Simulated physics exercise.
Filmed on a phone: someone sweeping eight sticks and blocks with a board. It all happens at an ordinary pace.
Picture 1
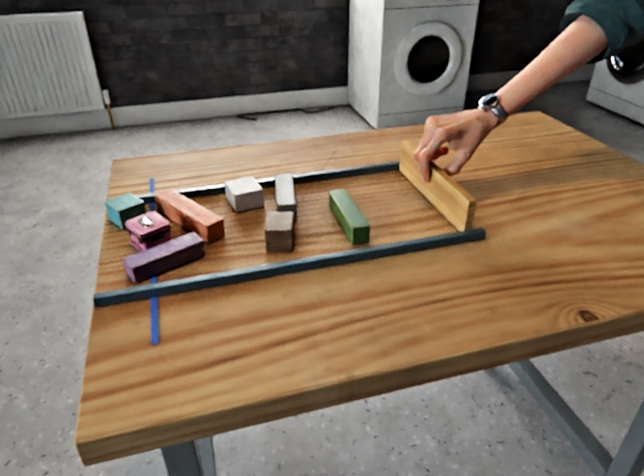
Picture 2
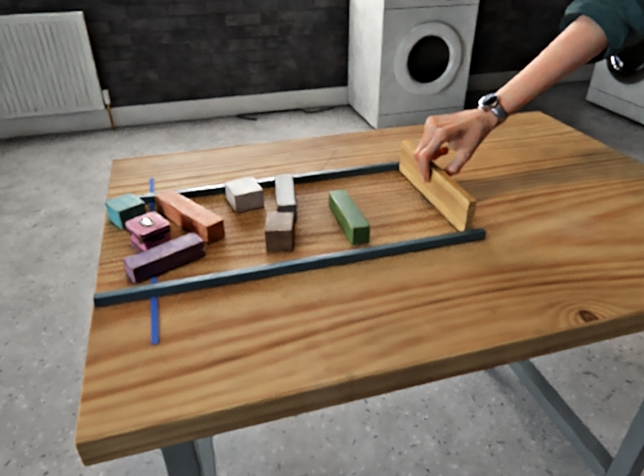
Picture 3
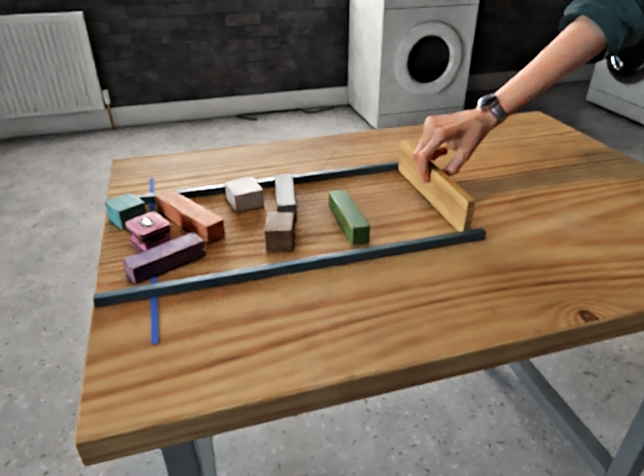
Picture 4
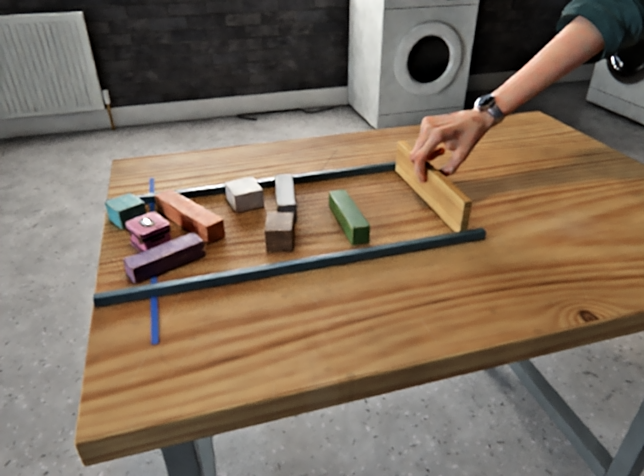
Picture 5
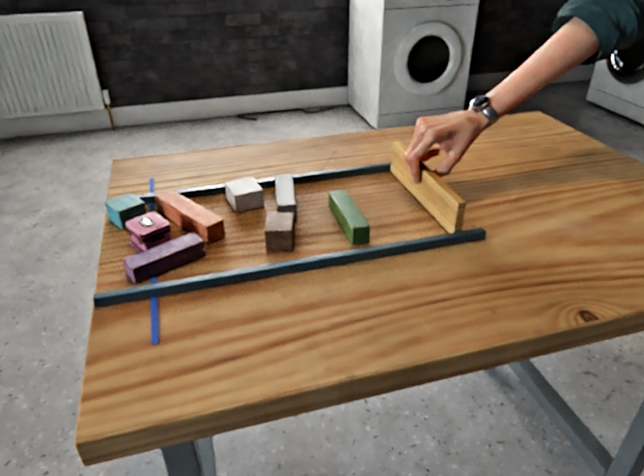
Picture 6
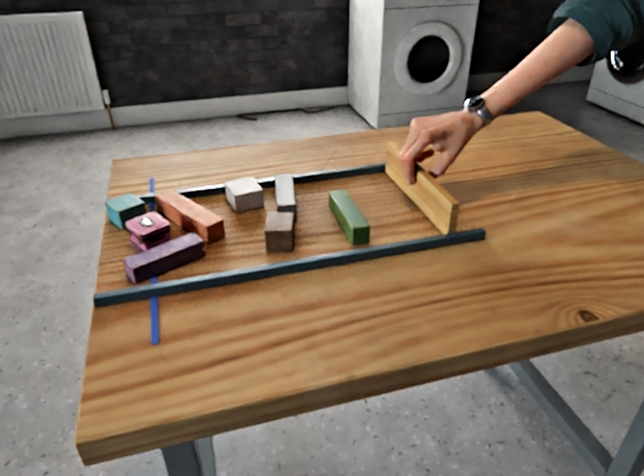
A hand slides a wooden board slightly left across a table toward scattered coloured blocks.
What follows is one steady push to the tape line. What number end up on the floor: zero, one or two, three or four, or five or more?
Outcome: The number that fall off is three or four.
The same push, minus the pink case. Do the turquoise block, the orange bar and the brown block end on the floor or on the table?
The turquoise block falls, the orange bar drops off, the brown block survives.
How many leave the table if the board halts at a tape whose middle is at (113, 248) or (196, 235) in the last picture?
In that order 7 and 1.
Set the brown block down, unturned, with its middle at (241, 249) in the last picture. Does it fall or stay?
From there it is kept.
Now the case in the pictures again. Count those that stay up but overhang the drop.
The number is 1.
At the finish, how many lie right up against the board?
That makes 2.
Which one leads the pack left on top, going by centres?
Foremost is the white block.
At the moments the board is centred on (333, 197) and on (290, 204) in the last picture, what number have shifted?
At the one place 1, at the other 4.
Soon after, none off yet; turquoise block at rest near (127, 211); pink case at rest near (150, 233); purple bar at rest near (166, 257).
By the end, the number that fall off is three or four; fallen, orange bar, purple bar, pink case and turquoise block.
